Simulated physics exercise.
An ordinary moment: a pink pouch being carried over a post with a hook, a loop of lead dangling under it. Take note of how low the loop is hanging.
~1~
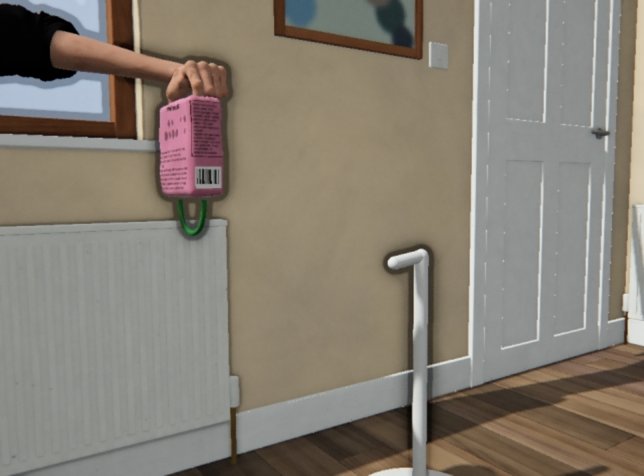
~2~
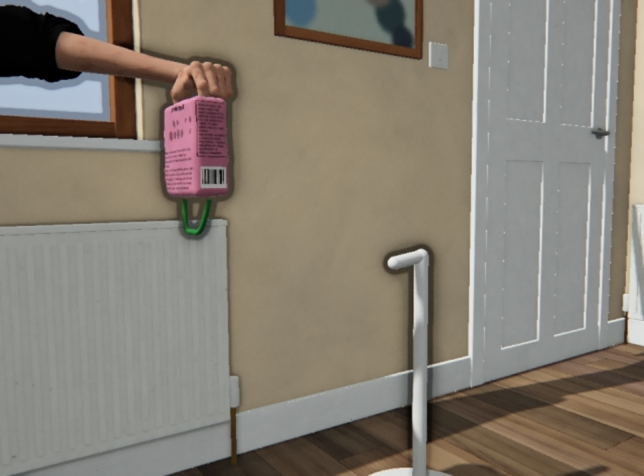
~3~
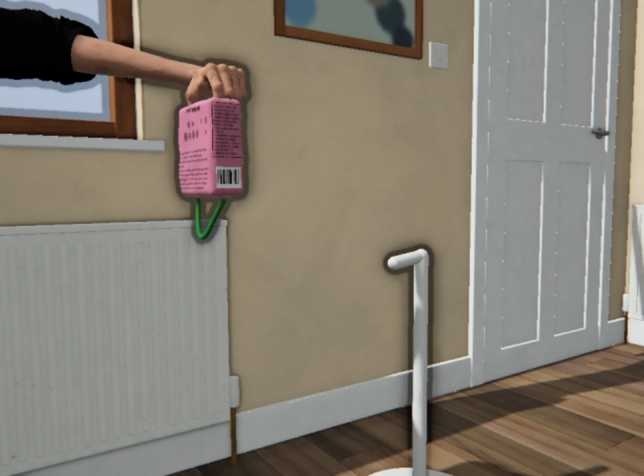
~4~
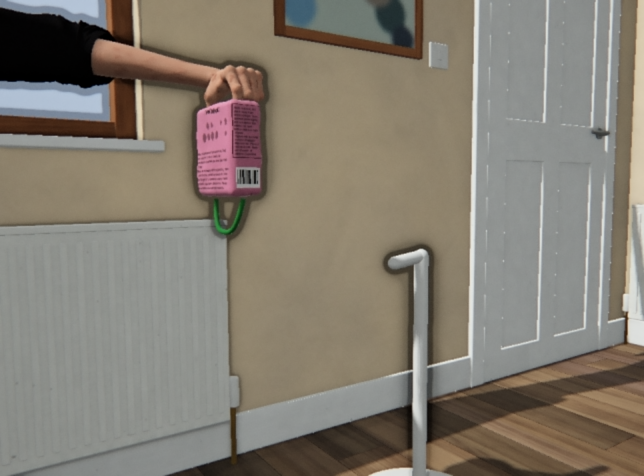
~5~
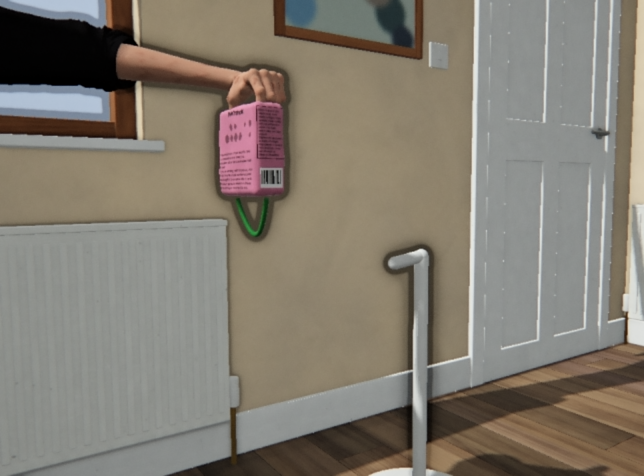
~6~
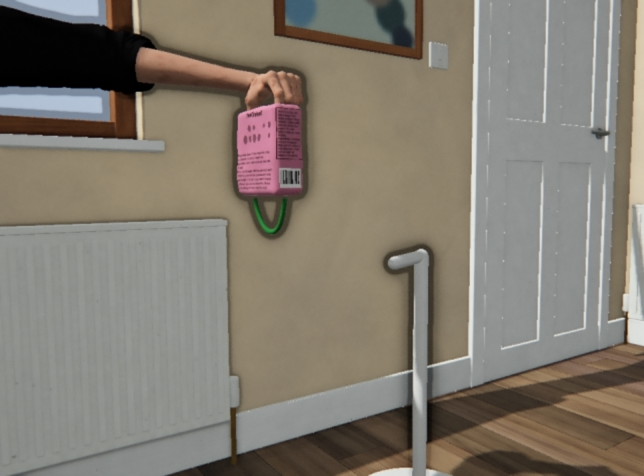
An outstretched arm in a dark sleeve carried a pink pouch by its top slowly to the right past a radiator, a green loop dangling underneath, while a white hooked post stood still nearby.
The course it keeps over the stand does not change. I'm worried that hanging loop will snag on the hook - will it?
No, it gets by.
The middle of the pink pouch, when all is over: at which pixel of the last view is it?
It comes to rest around (519, 161).
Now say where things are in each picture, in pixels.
The first picture shows pink pouch (190, 149); hook tip (395, 263).
The second picture shows pink pouch (195, 149); bottom of the loop (191, 232).
The third picture shows pink pouch (210, 150).
The fourth picture shows pink pouch (228, 151); bottom of the loop (224, 232).
The fifth picture shows pink pouch (251, 151).
The sixth picture shows pink pouch (269, 152); bottom of the loop (271, 232); hook tip (395, 263); hook points towards it, loop hangs above the hook.
Then, 0.66 s past the final frame, pouch nearing the post near (372, 156).
Then, 1.44 s past the final frame, pouch past the post near (466, 159).
When it is over, pouch past the post near (519, 161). The pink pouch goes by freely.
